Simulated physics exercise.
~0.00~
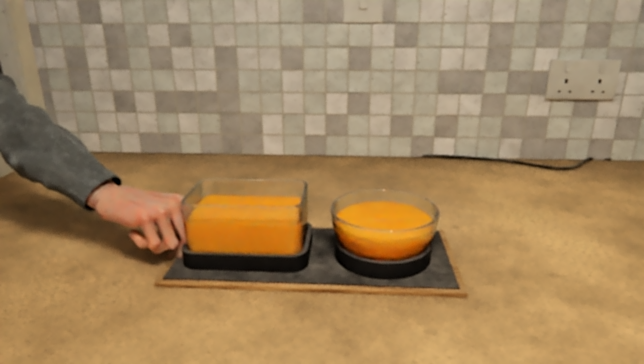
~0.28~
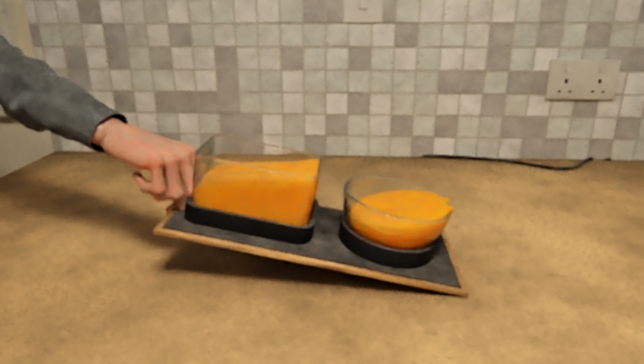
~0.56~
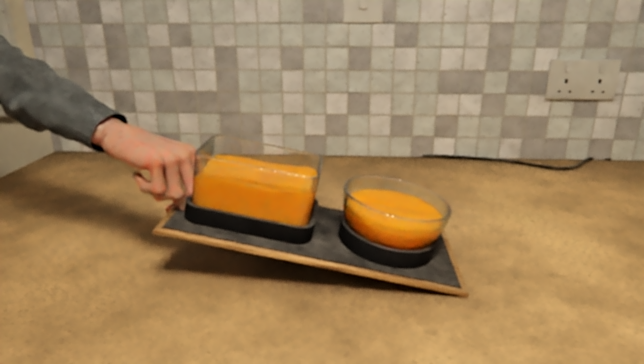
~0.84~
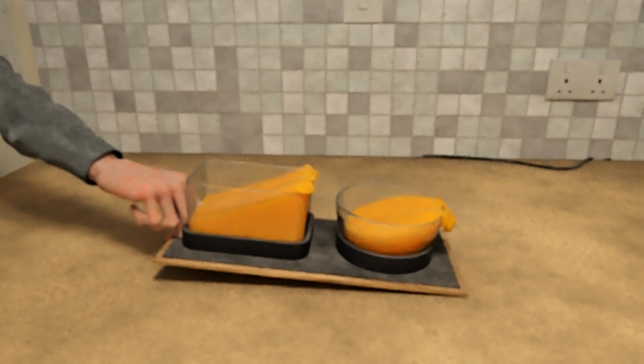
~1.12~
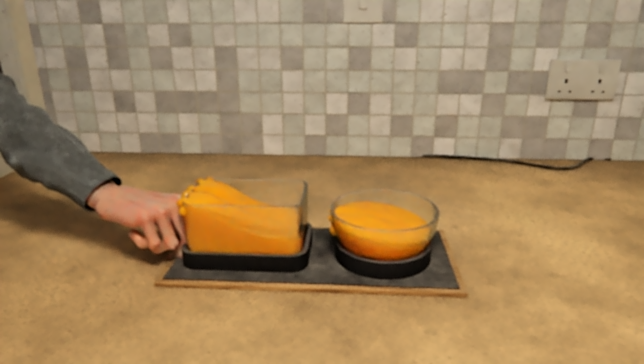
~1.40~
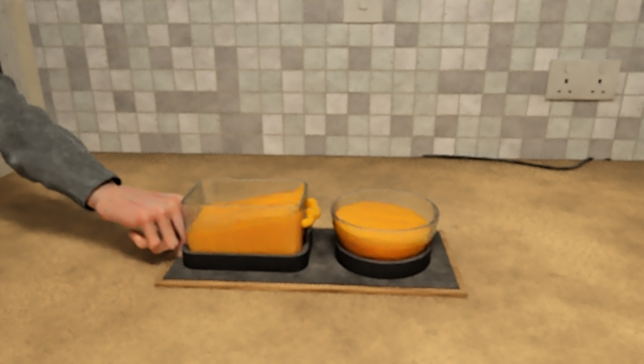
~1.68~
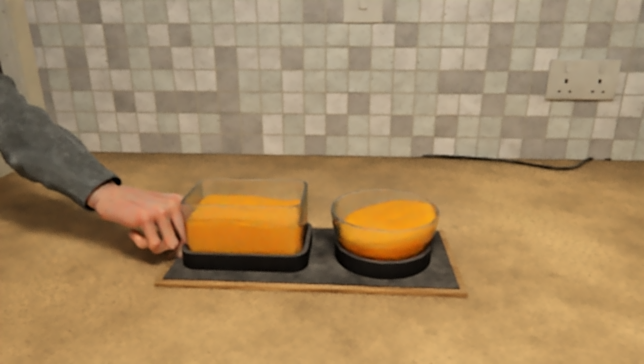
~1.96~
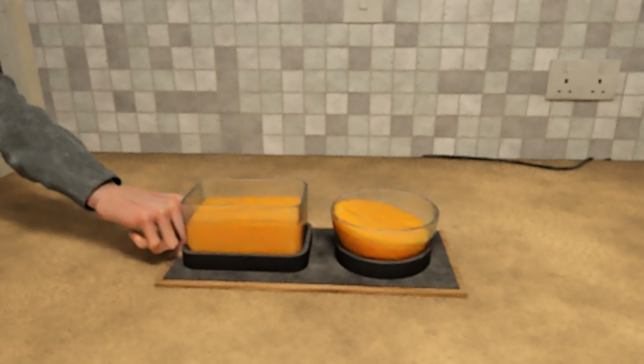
We see a hand raise the left end of a tray holding an oblong tub and a round bowl of orange juice, then lower it; the juice sloshes over the tub's rim and surges at the bowl's right edge before nearly settling, the tray flat again.
